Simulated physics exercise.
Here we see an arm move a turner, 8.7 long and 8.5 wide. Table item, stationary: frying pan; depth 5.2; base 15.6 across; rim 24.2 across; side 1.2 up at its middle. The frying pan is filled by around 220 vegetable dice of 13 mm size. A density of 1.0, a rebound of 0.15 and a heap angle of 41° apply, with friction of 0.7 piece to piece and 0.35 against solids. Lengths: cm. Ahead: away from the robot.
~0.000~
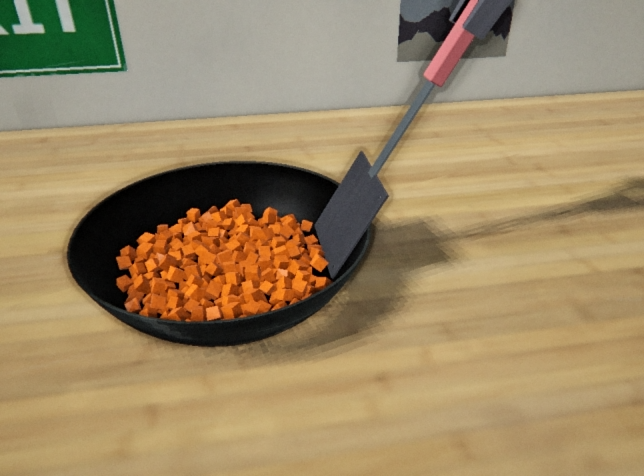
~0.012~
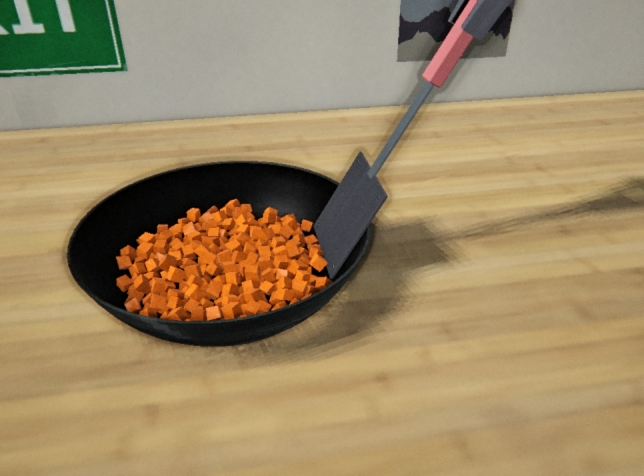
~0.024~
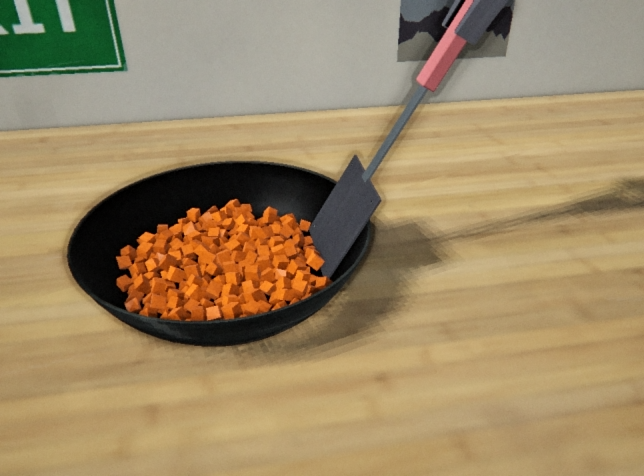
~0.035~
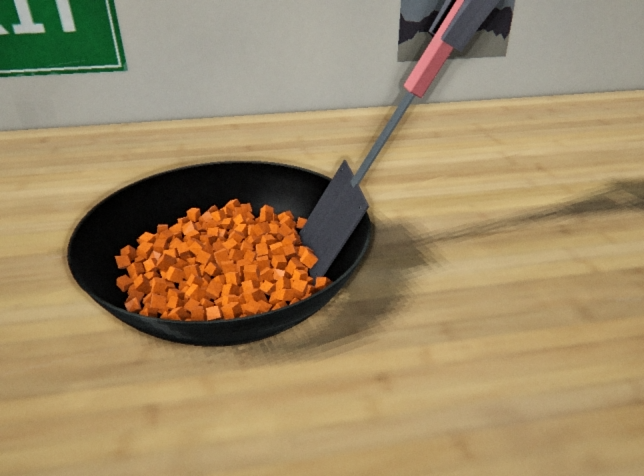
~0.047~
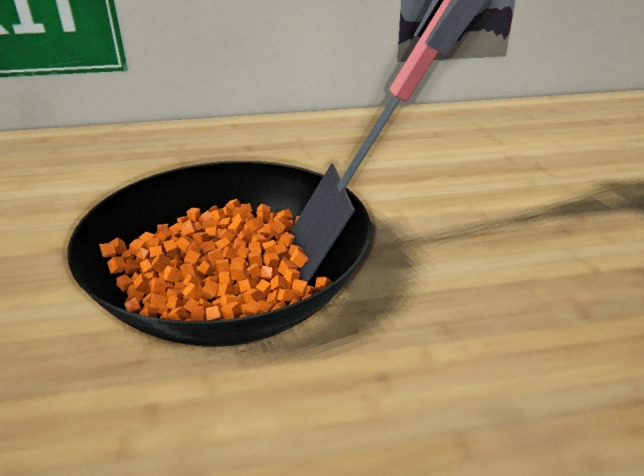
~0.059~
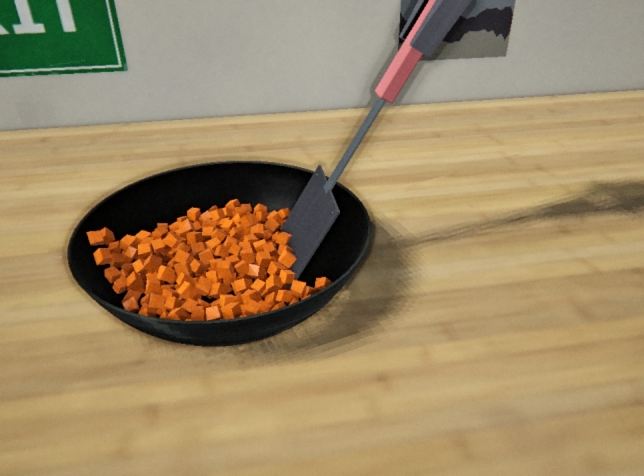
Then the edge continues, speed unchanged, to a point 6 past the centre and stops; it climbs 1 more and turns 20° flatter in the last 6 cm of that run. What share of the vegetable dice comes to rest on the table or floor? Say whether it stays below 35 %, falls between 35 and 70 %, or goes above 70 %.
It stays below 35 %.
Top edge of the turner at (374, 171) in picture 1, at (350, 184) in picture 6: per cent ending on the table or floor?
It comes to something like 5 %, give or take.
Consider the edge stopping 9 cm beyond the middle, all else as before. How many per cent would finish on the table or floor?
In that case about 45 percent ends on the table or floor.
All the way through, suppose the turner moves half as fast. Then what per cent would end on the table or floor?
5 per cent, roughly.
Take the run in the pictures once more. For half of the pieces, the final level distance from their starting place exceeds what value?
It comes to some 7 cm.
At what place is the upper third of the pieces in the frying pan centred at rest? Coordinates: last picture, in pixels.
It is centred near (121, 252).
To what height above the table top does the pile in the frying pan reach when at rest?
It reaches about 6.5 cm.
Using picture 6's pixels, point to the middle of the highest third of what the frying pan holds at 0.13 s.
Roughly pixel (122, 254).
After 0.09 s, sloping 60°, highest piece 8 above the table; 222 in the frying pan.
After 0.13 s, sloping 52°, highest piece 10 above the table; 219 in the frying pan, 3 on the blade or in flight.
After 0.34 s, sloping 40°, highest piece 6 above the table; 196 in the frying pan, 26 on the table or floor.
After 1.39 s, sloping 40°, highest piece 6 above the table; 196 in the frying pan, 26 on the table or floor.
At rest, 196 in the frying pan, 26 on the table or floor. That is 12 % on the table or floor.
